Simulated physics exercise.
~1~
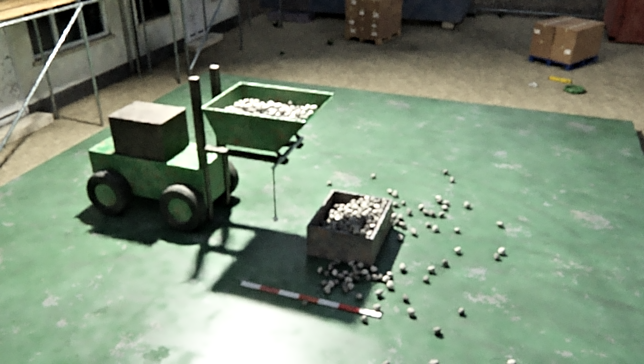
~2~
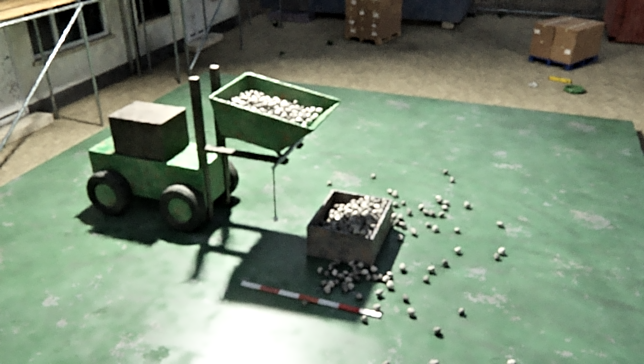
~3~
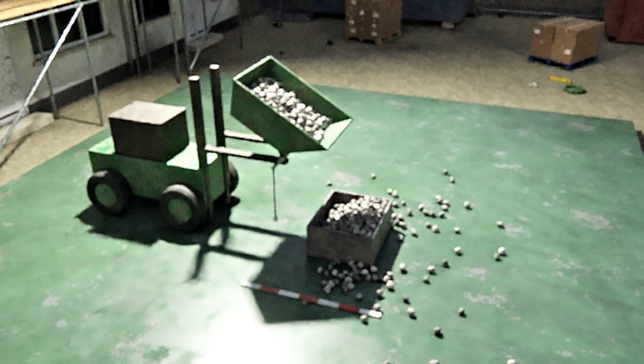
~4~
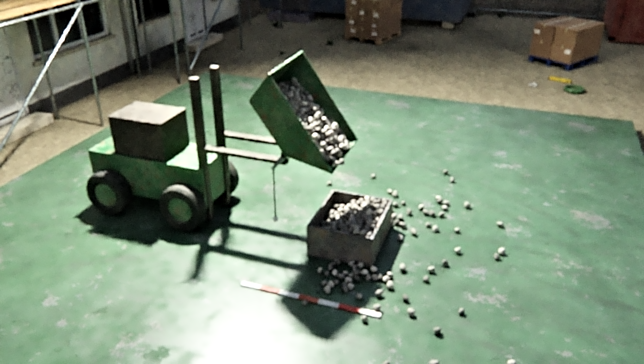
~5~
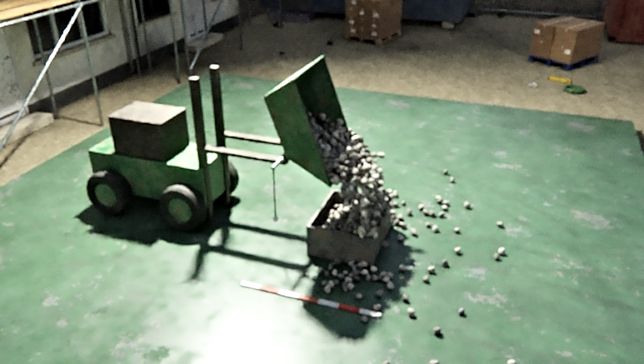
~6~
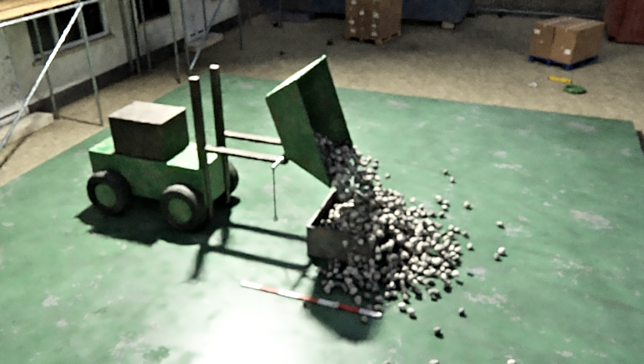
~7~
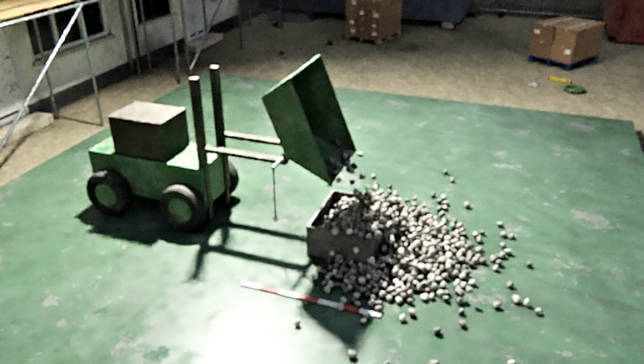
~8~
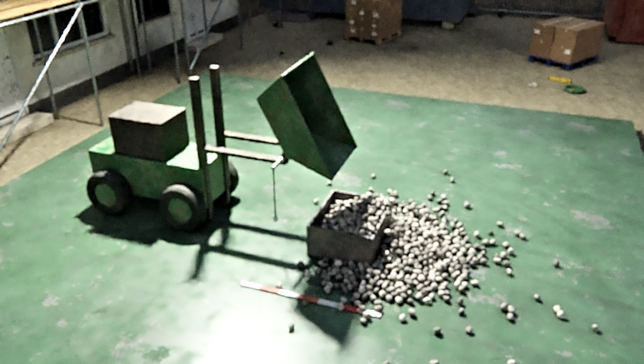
In a hall, a green forklift's skip tips stones over a bin, many spilling right.
